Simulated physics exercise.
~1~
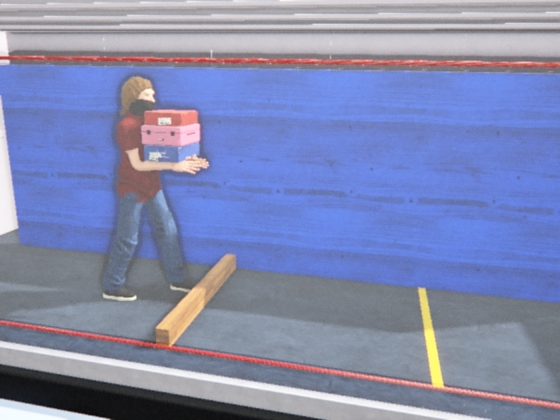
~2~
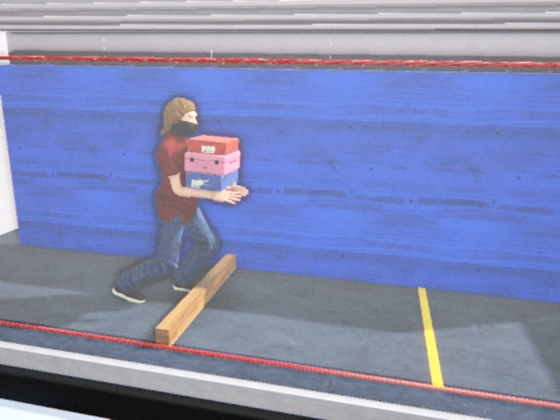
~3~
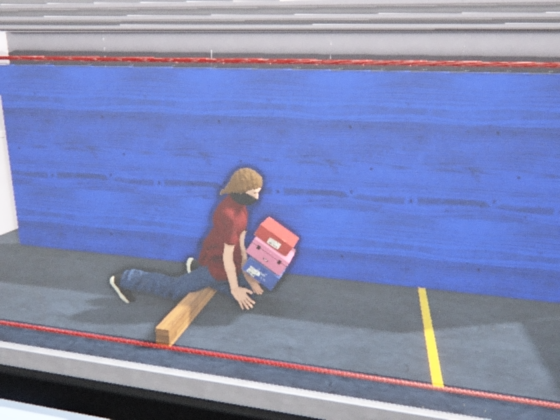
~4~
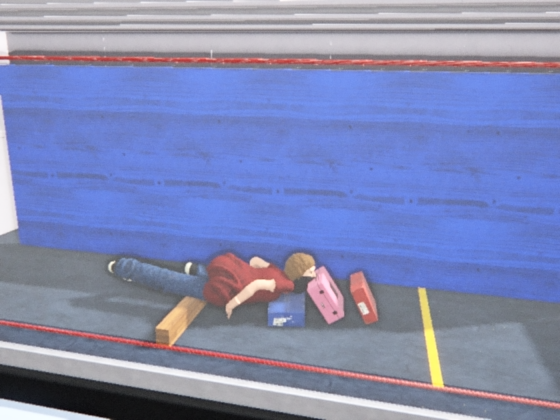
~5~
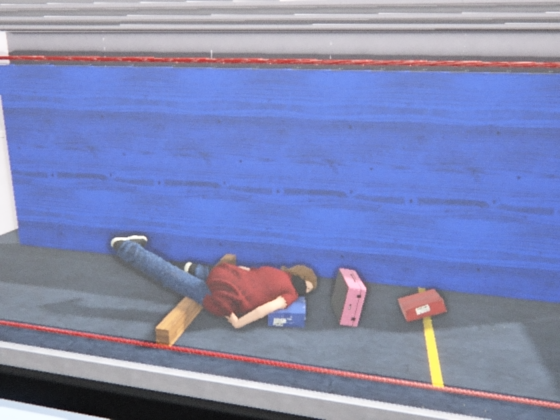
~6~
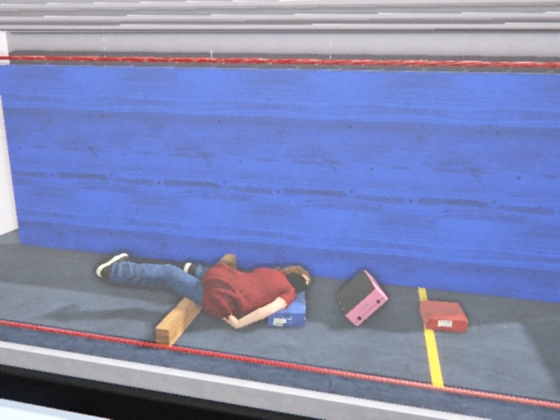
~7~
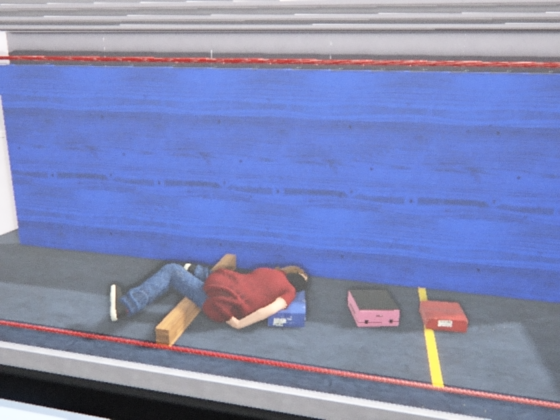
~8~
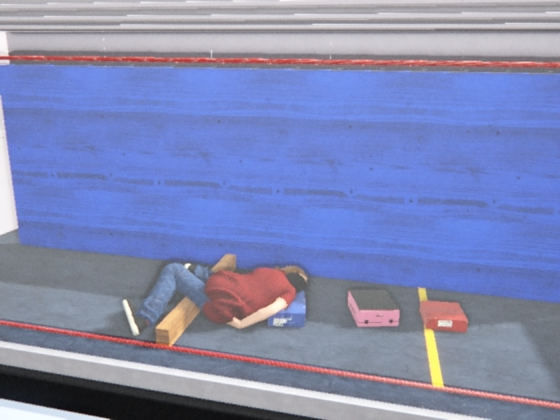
To begin with, a long-haired person in a red shirt and jeans stands before a blue wall, holding a stack of red, pink and blue boxes in both arms, with a wooden beam at their feet. The person lurches to the right, knees bending, and pitches forward over the beam as the stack tips. They land face down, and the boxes separate on the floor. The red box tumbles farthest, while the pink one rolls over more slowly. Finally, the person lies across the beam, head by the blue box, with the pink box short of the yellow line and the red box just beyond it.
